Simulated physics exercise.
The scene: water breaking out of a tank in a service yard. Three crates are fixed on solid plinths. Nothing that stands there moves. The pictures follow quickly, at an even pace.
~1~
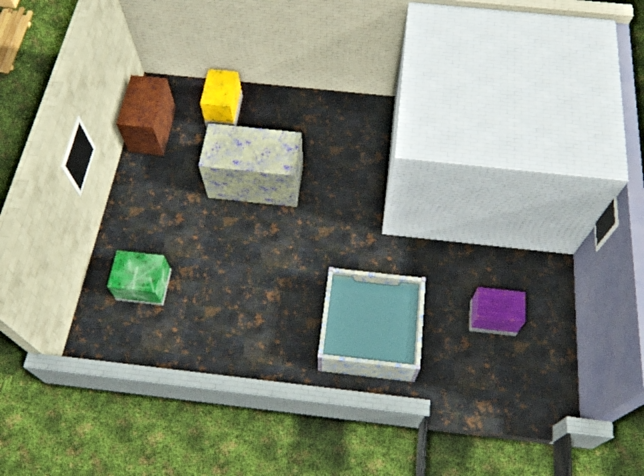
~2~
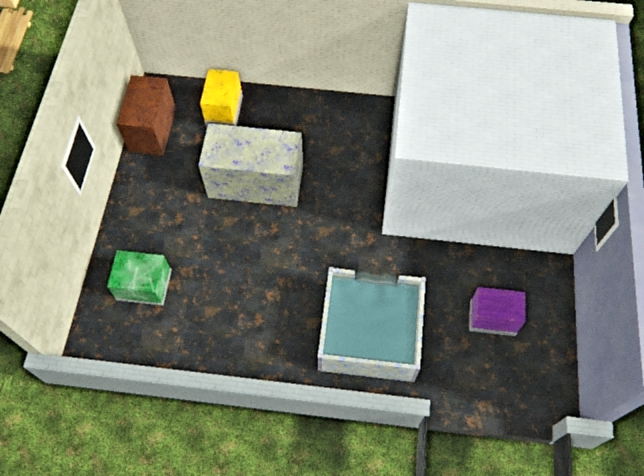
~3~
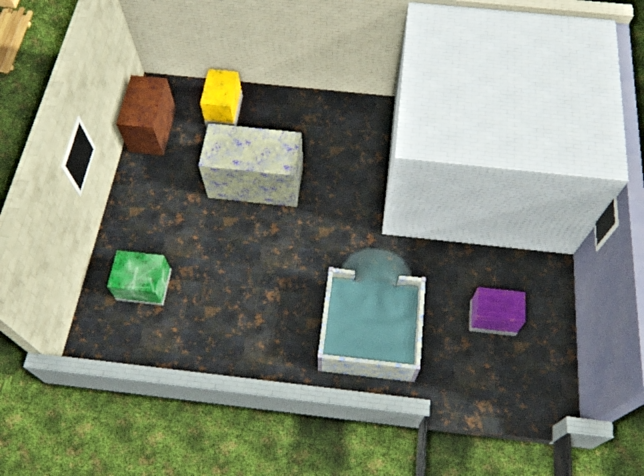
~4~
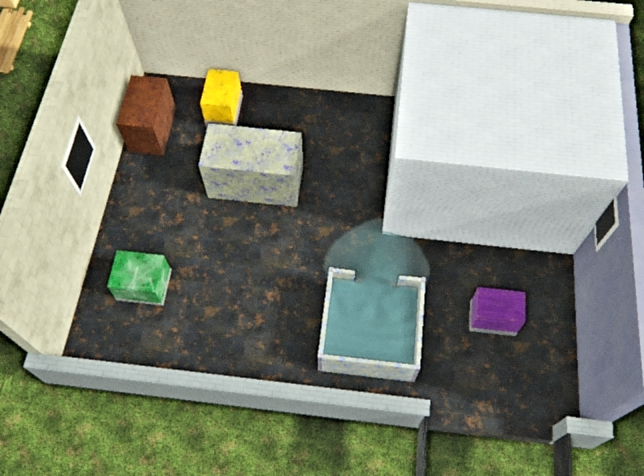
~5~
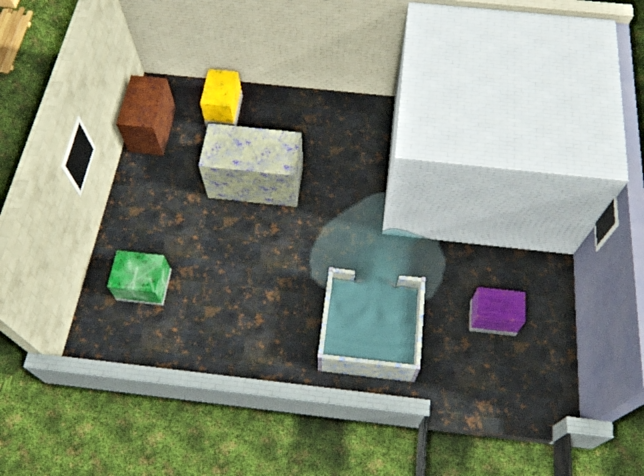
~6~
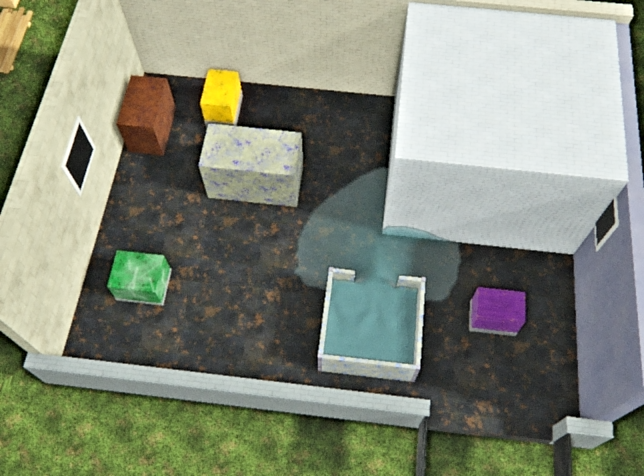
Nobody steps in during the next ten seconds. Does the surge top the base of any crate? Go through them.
The green crate stays dry; the purple crate stays dry; the yellow crate stays dry.
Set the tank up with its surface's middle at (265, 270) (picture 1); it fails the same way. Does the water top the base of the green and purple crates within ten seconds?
One by one: Green is topped; purple remains dry.
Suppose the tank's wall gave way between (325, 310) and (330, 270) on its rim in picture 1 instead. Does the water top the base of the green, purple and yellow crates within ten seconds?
One by one: The green crate ends up wet, the purple crate is safe, the yellow crate is safe.
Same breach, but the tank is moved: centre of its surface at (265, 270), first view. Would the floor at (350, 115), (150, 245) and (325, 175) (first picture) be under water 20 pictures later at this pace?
In that order: Covered, awash, under water.
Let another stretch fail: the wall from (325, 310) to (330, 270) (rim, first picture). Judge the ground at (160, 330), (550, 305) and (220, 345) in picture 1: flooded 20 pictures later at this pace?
In that order: Flooded, no water, covered.
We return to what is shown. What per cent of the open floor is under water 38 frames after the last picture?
Some 55 per cent.
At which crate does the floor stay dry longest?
I say the one in green.
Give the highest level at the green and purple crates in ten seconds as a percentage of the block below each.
Near 60 and 70 in a hundred.
A moment on, water covers 25 % of the floor; the green crate not reached, the purple crate water round its plinth, the yellow crate not reached.
Next, water covers 30 % of the floor; the green crate not reached, the purple crate water round its plinth, the yellow crate not reached.
Then, water covers 40 % of the floor; the green crate not reached, the purple crate water round its plinth, the yellow crate water round its plinth.
Later, water covers 55 % of the floor; the green crate water round its plinth, the purple crate water round its plinth, the yellow crate water round its plinth.
In the end, water covers 80 % of the floor; the green crate stayed above the water, the purple crate stayed above the water, the yellow crate stayed above the water.
